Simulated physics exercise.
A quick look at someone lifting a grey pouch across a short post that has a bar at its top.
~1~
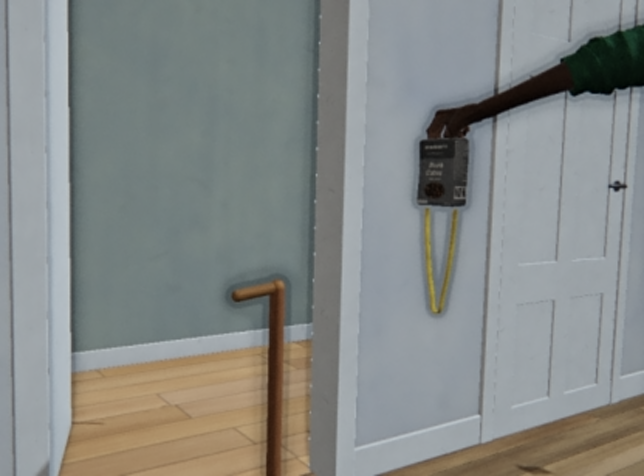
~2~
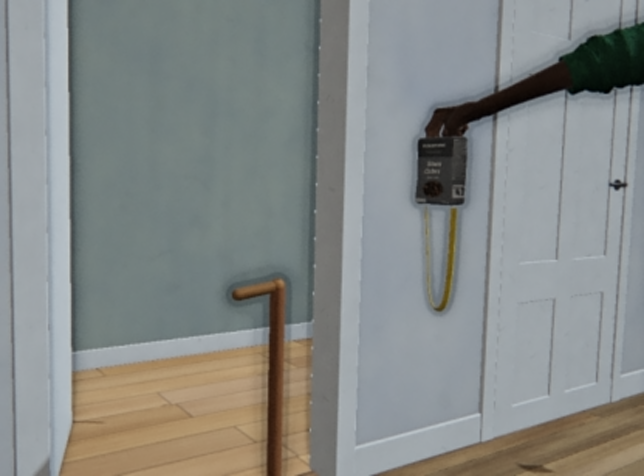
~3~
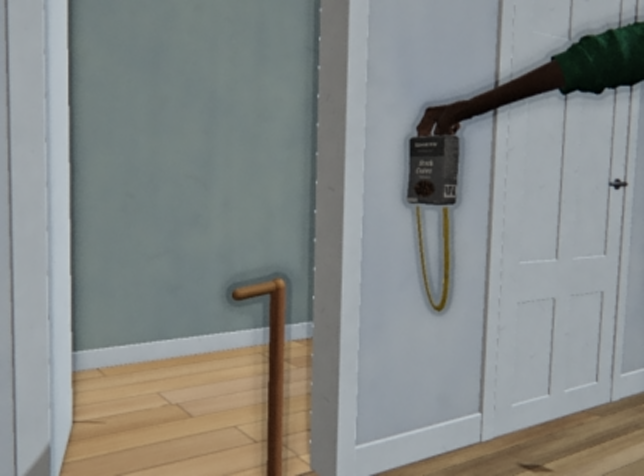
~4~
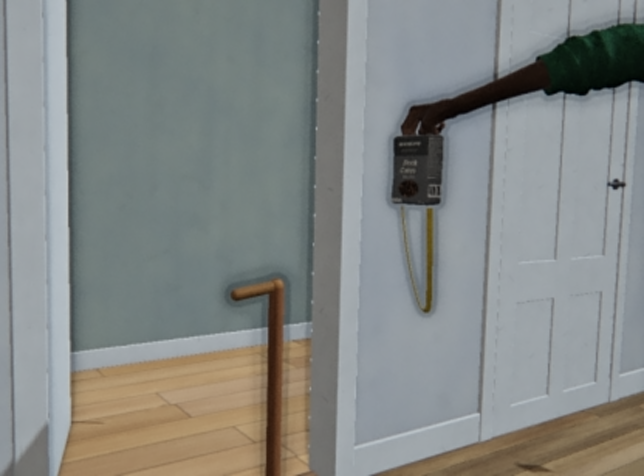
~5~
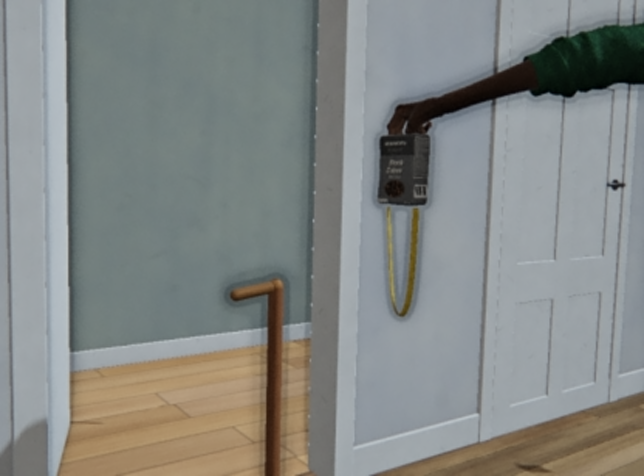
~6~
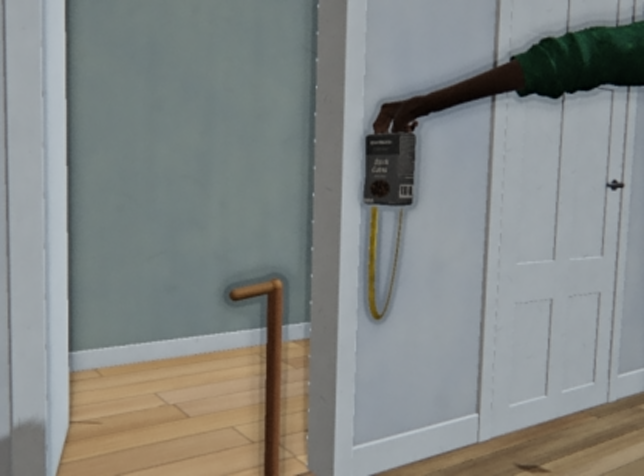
A hand in a green sleeve held up a grey pouch with a yellow loop dangling beneath it and moved it slowly a short way left, while a brown post with a bar on top stayed still.
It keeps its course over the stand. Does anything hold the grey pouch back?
The grey pouch passes clear.
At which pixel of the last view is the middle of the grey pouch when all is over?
Near (108, 159).
Then, 1.54 s later than the last view, pouch past the post near (231, 164).
Then, 2.26 s later than the last view, pouch past the post near (136, 160).
Finally, pouch past the post near (108, 159). The grey pouch goes by freely.
